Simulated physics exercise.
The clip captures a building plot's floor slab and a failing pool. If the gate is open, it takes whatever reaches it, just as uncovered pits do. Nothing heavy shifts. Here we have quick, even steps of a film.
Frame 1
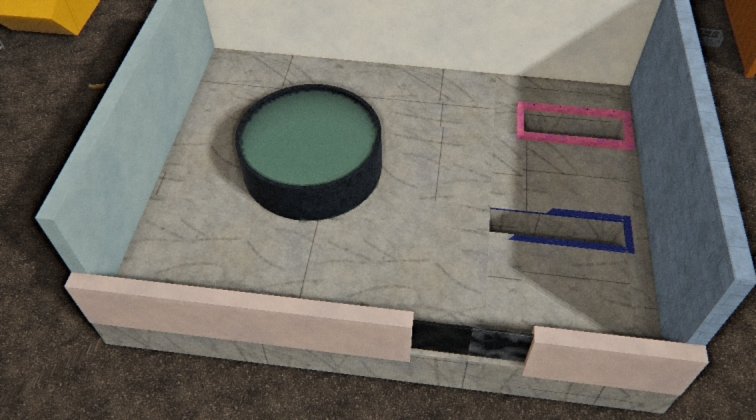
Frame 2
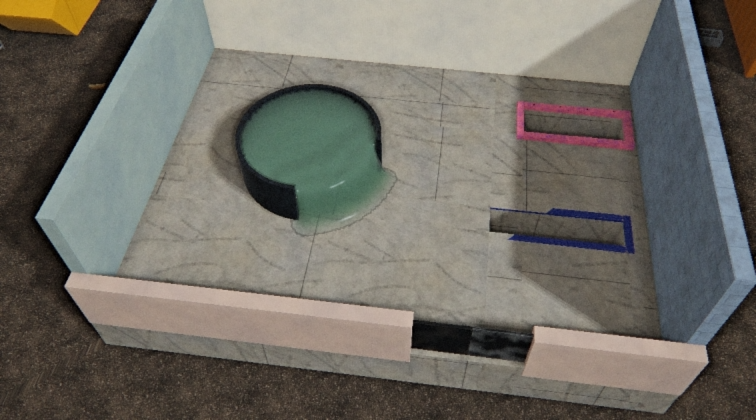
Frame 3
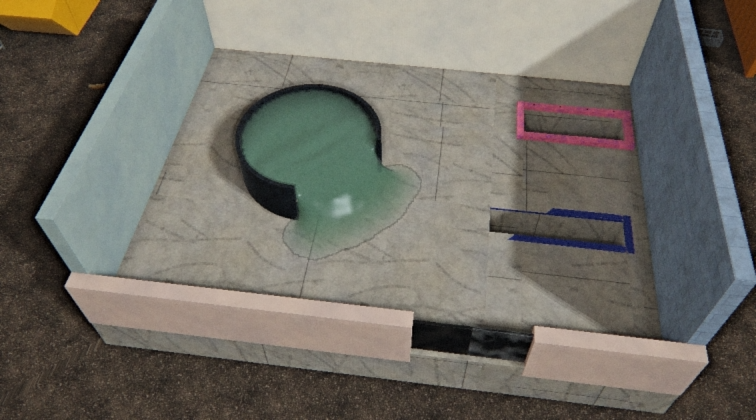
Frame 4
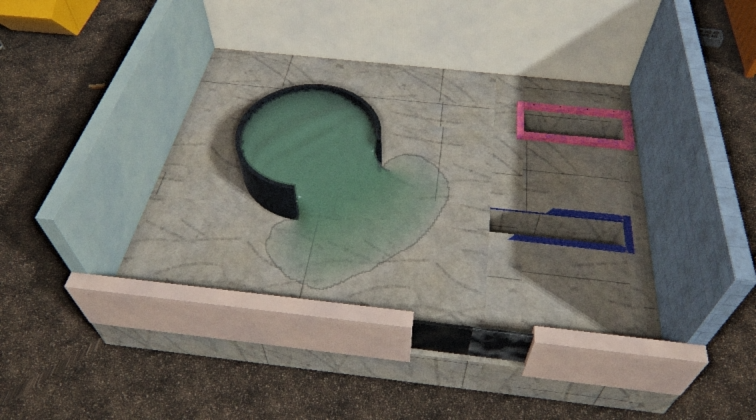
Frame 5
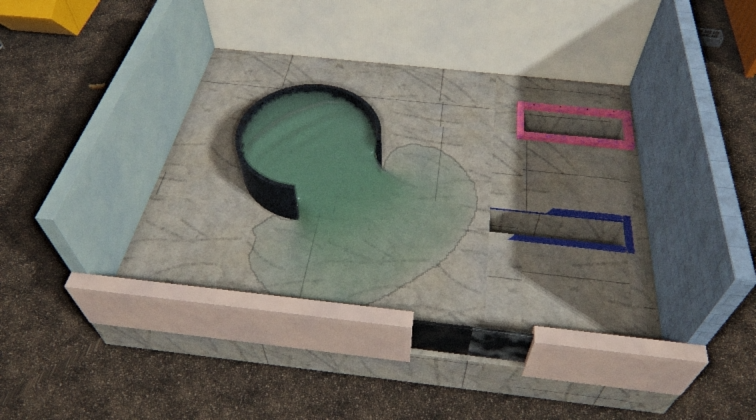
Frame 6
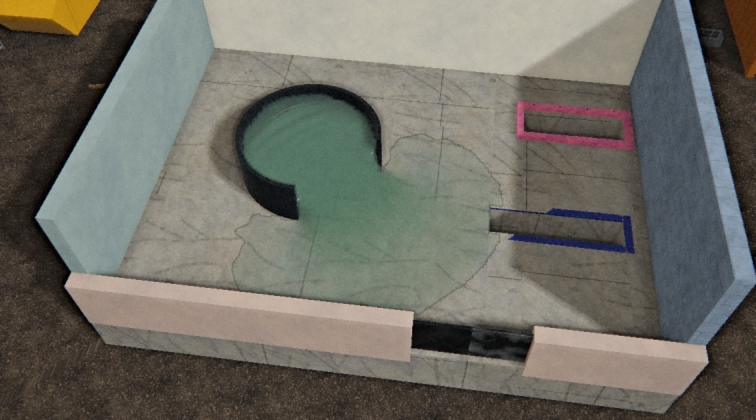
In this clip, green water sits still in a round, dark-walled pool on a walled slab, then pours out through a gap at the pool's lower right and spreads across the floor toward the front and right.
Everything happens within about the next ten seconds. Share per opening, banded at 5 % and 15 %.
Result: The gate carries off beneath five per cent; the pink pit carries off beneath five per cent; the blue pit carries off upward of fifteen per cent.
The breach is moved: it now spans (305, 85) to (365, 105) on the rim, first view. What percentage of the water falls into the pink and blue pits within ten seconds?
The pink pit takes 20 per cent and the blue pit 12 per cent.
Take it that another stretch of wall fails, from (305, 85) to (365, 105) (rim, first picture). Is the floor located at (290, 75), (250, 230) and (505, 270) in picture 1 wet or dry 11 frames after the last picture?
Listed in order, they come out sitting in a pool, without a puddle and without a puddle.
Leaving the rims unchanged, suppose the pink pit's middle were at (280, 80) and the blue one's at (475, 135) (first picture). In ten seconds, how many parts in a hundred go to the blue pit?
Note: Blue pit, 20 percent.
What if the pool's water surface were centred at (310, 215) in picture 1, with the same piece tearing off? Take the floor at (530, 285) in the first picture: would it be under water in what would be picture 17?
Outcome at the given point: Swamped.
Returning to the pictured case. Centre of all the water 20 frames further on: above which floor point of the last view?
That puts it at around (443, 253).
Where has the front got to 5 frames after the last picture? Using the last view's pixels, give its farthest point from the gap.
Close to (619, 308).
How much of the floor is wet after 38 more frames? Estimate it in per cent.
Roughly 65 percent.
A moment on, water covers 35 % of the floor; the gate 0 %, the pink pit 0 %, the blue pit 2 %.
Next, water covers 45 % of the floor; the gate 0 %, the pink pit 0 %, the blue pit 4 %.
Then, water covers 50 % of the floor; the gate 0 %, the pink pit 0 %, the blue pit 10 %.
Later, water covers 65 % of the floor; the gate 0 %, the pink pit 2 %, the blue pit 31 %.
In the end, water covers 80 % of the floor; the gate 0 %, the pink pit 2 %, the blue pit 50 %.
